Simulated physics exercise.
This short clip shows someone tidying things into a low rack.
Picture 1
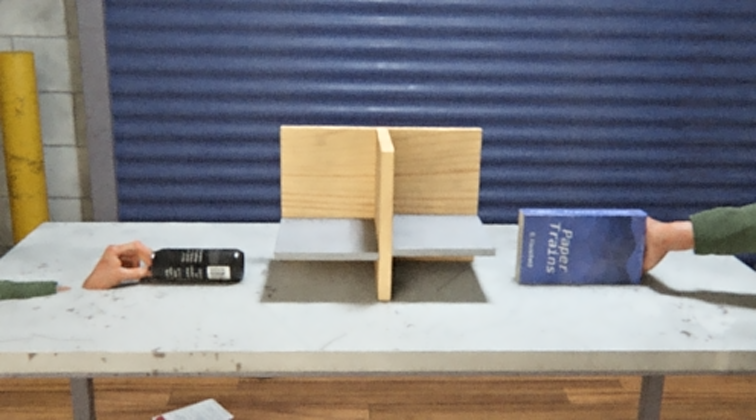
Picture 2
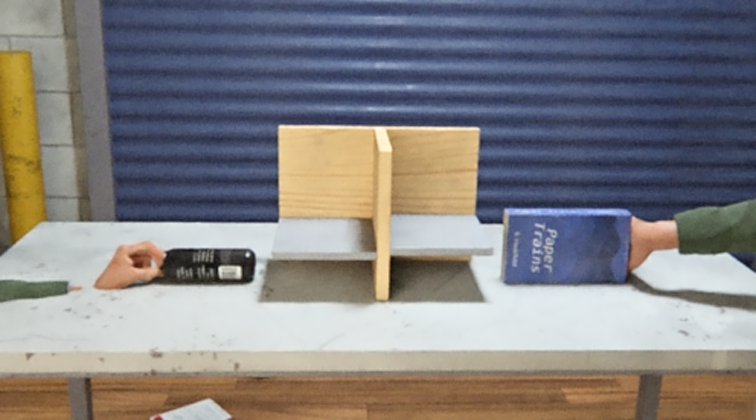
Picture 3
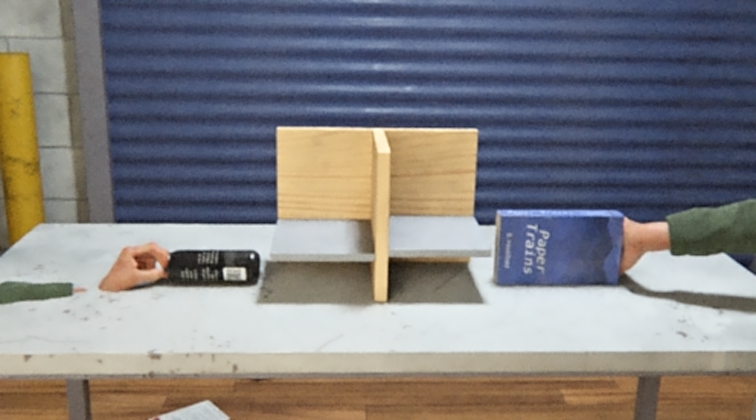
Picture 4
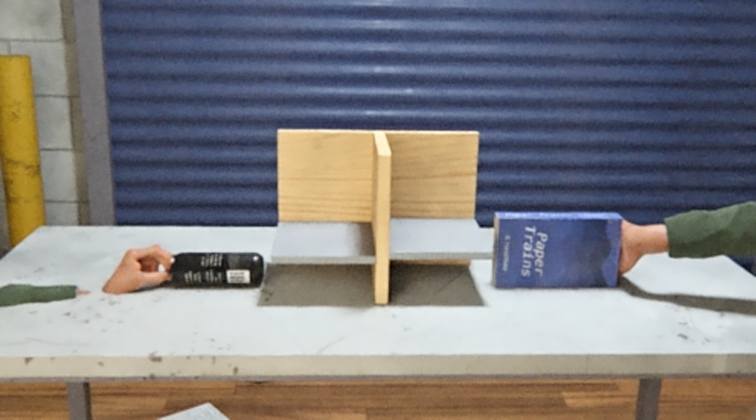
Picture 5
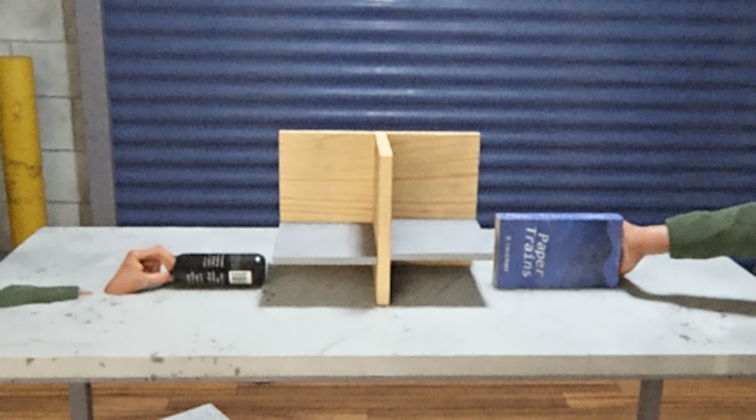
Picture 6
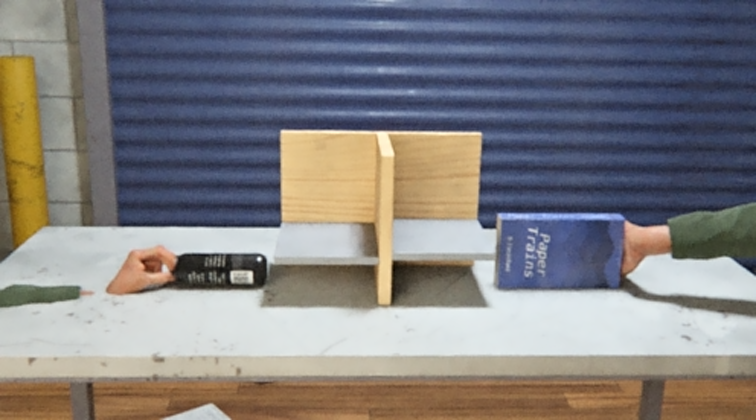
Two hands slide a black can and a blue book inward toward a low shelf.
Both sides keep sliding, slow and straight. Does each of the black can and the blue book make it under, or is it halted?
Here the black can makes it under, the blue book is halted.
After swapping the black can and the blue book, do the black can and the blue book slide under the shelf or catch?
Black can: Clear. Blue book: Blocked.
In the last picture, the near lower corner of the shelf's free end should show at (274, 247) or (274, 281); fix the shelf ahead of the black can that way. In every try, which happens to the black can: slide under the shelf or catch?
Black can: Clear / blocked.
Then, 0.38 s after the last picture, black can sliding up to the opening near (250, 269); blue book stopped at the opening near (547, 251).
Then, 0.76 s after the last picture, black can part of the way in near (299, 269); blue book stopped at the opening near (547, 251).
Then, 1.44 s after the last picture, black can all the way in near (329, 270); blue book stopped at the opening near (547, 251).
At rest, the black can slides in, near (329, 270); the blue book catches on the edge, near (547, 251).
